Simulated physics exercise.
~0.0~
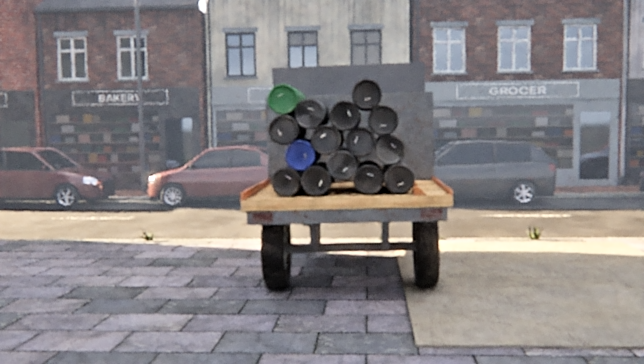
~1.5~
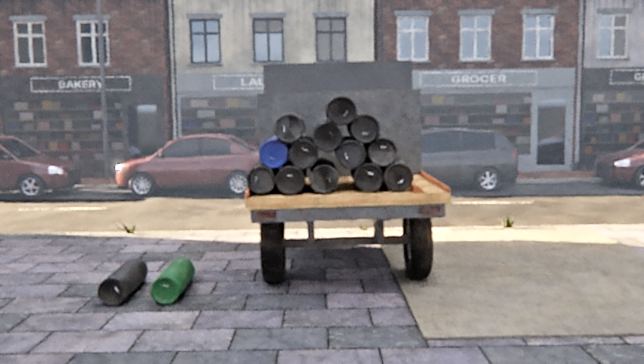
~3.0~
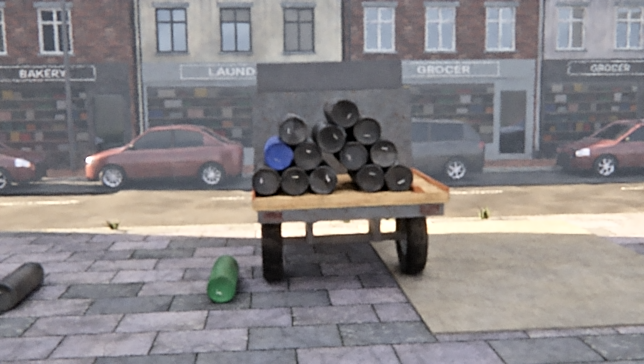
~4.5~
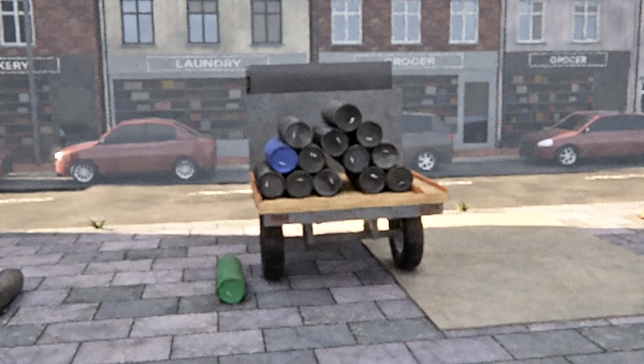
A green and a black cylinder fall left off the flatbed, and the blue stays aboard.
